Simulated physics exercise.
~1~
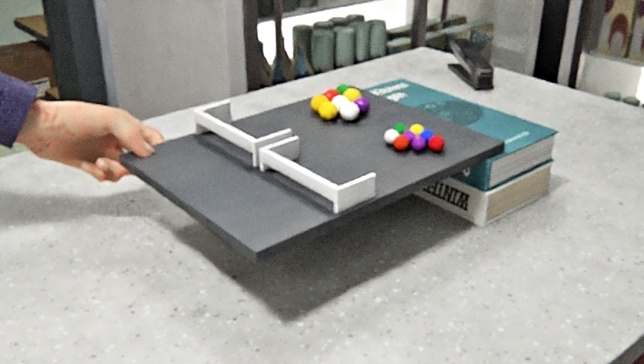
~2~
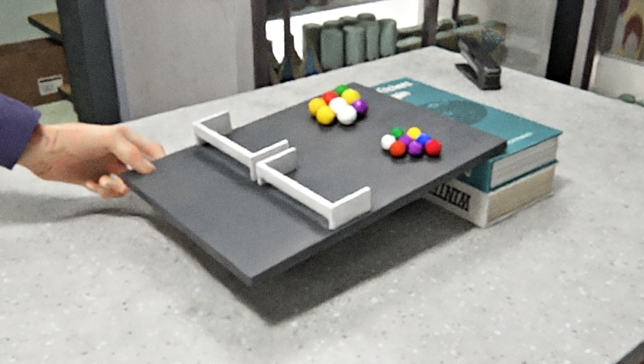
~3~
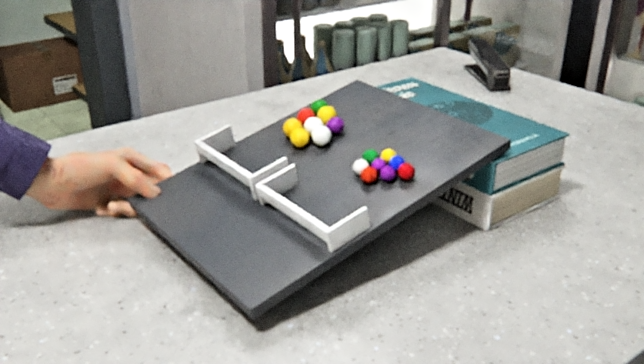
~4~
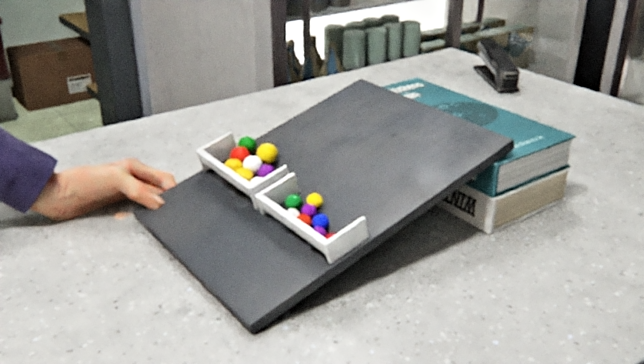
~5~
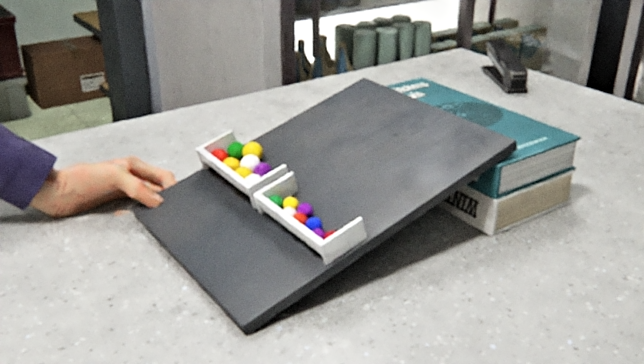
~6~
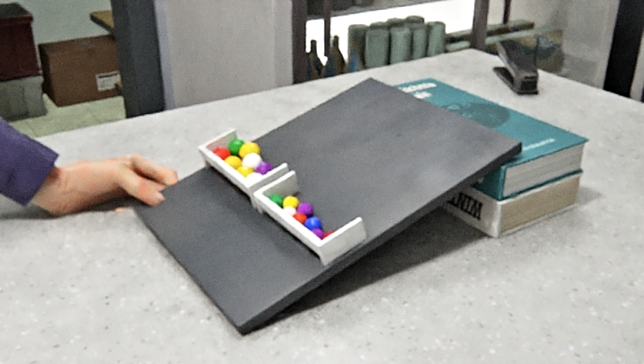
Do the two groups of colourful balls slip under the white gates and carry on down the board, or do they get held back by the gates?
Both groups get held back. The nearer balls and the farther balls each roll down and come to rest against their own white gate.
